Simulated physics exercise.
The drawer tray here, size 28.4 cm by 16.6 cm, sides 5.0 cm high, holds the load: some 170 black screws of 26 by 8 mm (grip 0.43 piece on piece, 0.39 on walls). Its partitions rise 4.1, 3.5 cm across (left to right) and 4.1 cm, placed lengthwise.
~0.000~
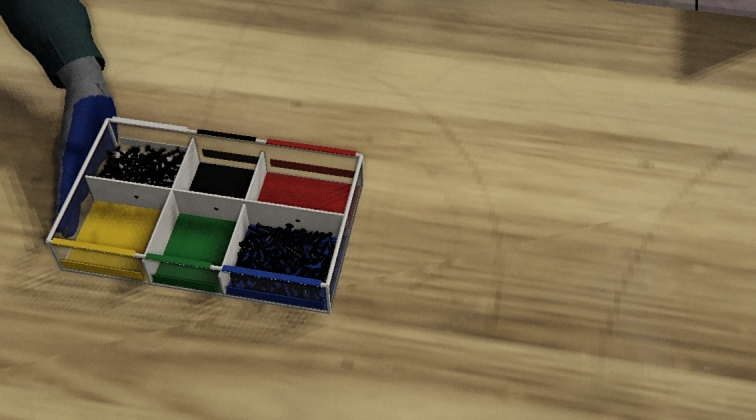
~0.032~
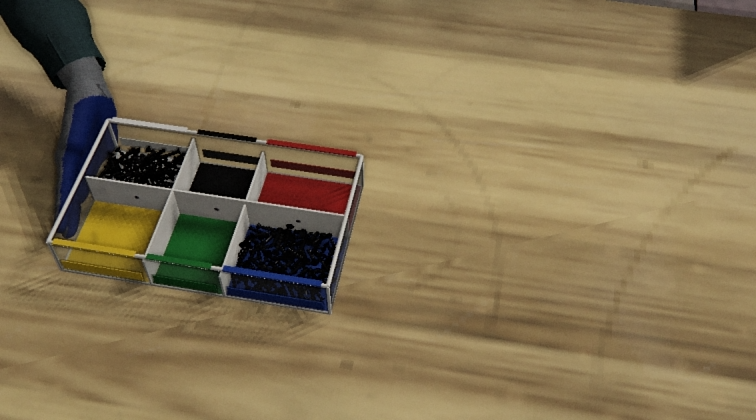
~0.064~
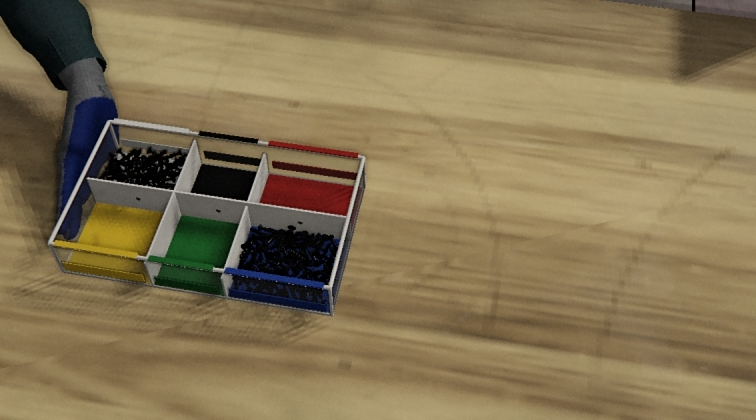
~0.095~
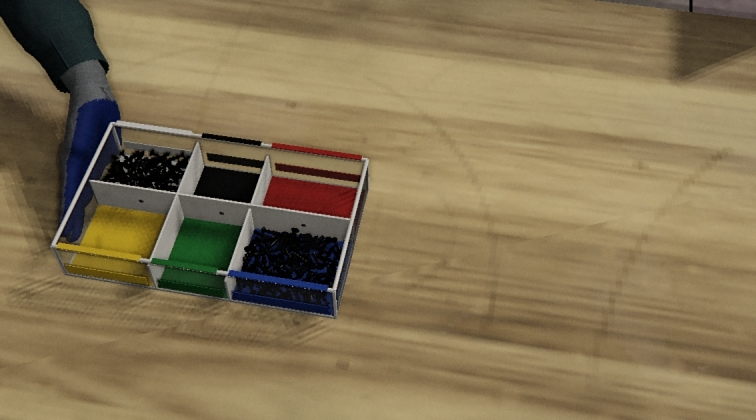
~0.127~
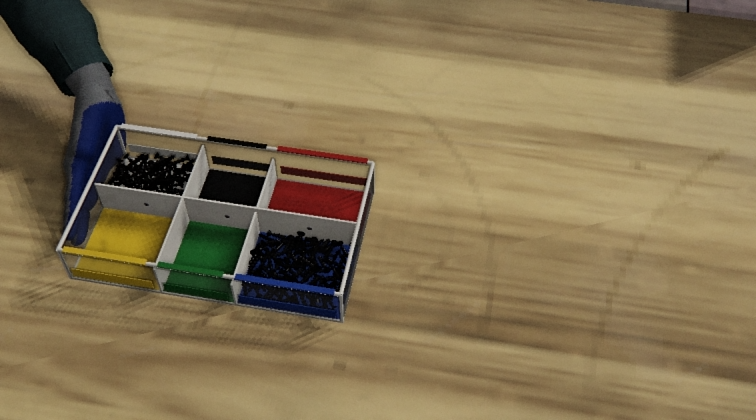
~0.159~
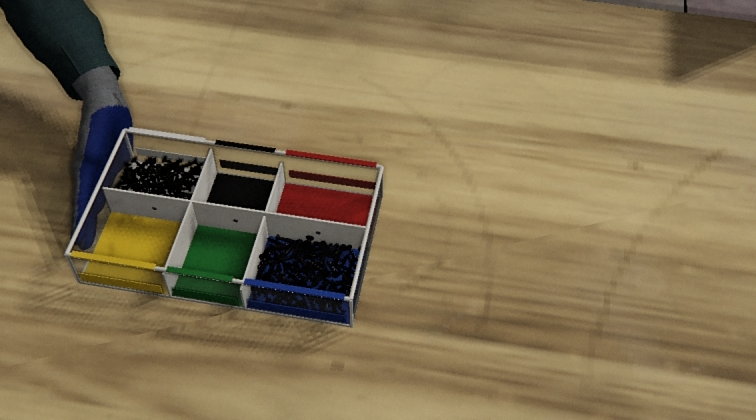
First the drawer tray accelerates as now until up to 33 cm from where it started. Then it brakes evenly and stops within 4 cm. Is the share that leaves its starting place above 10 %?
The mess keeps within ten percent.
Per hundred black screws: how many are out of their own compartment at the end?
I'd say close to 0 per cent of them.
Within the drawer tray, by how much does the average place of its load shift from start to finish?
The displacement comes to around 2.0 cm by the end.
Then, at 0.32 s, tilt 0 degrees; white 45 %, blue 55 %; 0 % away from where they began.
After 0.45 s, tilt 0 degrees; white 45 %, blue 55 %; 0 % away from where they began.
Then, at 0.57 s, tilt 0 degrees; white 45 %, blue 55 %; 0 % away from where they began.
After 0.69 s, tilt 0 degrees; white 45 %, blue 55 %; 0 % away from where they began.
In the end, at 1.2 s, white 45 %, blue 55 %; 0 % away from where they began.
